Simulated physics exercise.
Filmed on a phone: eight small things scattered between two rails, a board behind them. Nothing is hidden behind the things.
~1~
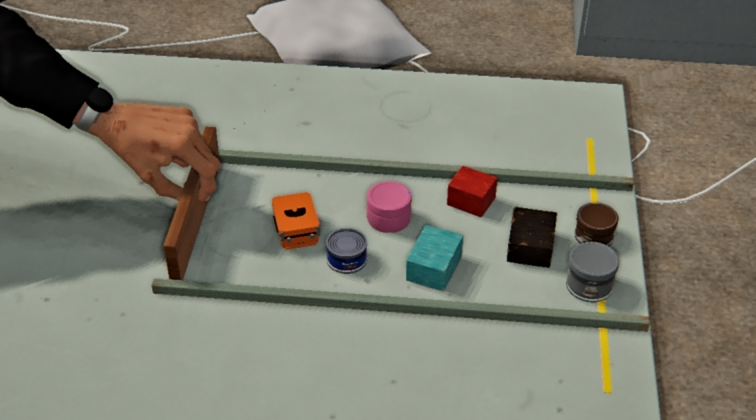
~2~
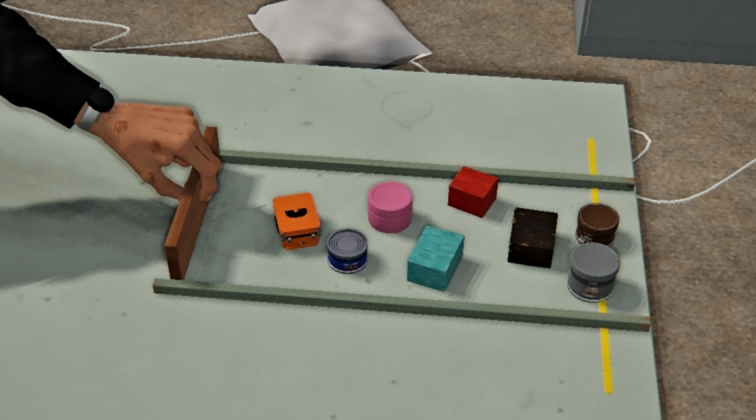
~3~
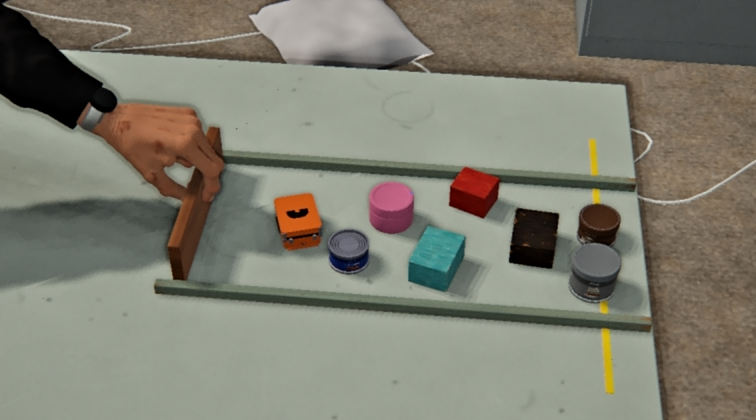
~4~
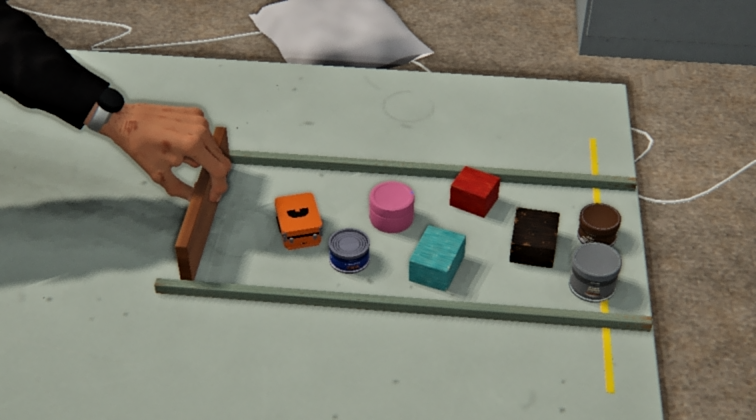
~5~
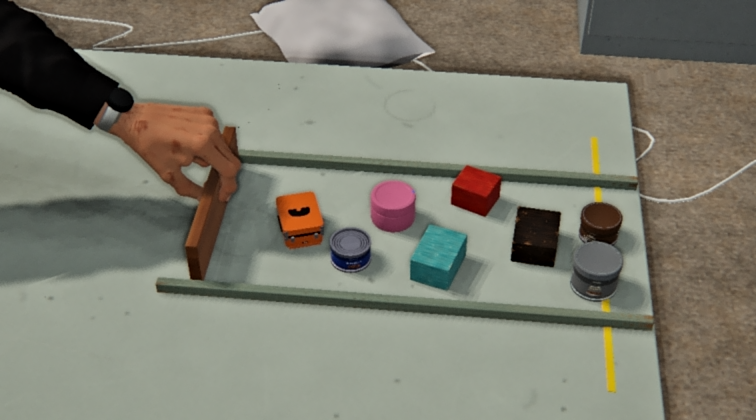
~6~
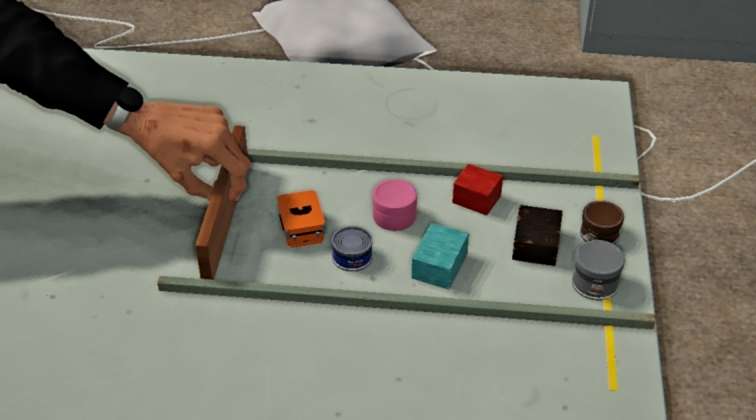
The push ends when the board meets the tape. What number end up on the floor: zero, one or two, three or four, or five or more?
Outcome: The number that fall off is three or four.
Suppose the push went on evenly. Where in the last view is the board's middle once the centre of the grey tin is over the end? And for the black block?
Its middle is around (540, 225) and around (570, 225).
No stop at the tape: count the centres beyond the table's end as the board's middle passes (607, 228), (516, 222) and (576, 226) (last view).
Past the end: 4, 0 and 3.
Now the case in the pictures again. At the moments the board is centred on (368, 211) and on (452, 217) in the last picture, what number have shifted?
4 and 6.
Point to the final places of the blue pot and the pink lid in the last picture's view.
Near (629, 286) and (626, 215).
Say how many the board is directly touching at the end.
The number is 4.
Soon after, none off yet; brown pot at rest near (602, 224); grey tin at rest near (598, 270); black block at rest near (537, 235).
Then, none off yet; brown pot at rest near (602, 224); grey tin at rest near (598, 270); black block at rest near (539, 234).
Further on, none off yet; brown pot moved about its own width near (629, 214); grey tin moved about its own width near (641, 274); black block moved about its own width near (608, 236).
At rest, the number that fall off is three or four; fallen, turquoise block, black block, grey tin and brown pot.
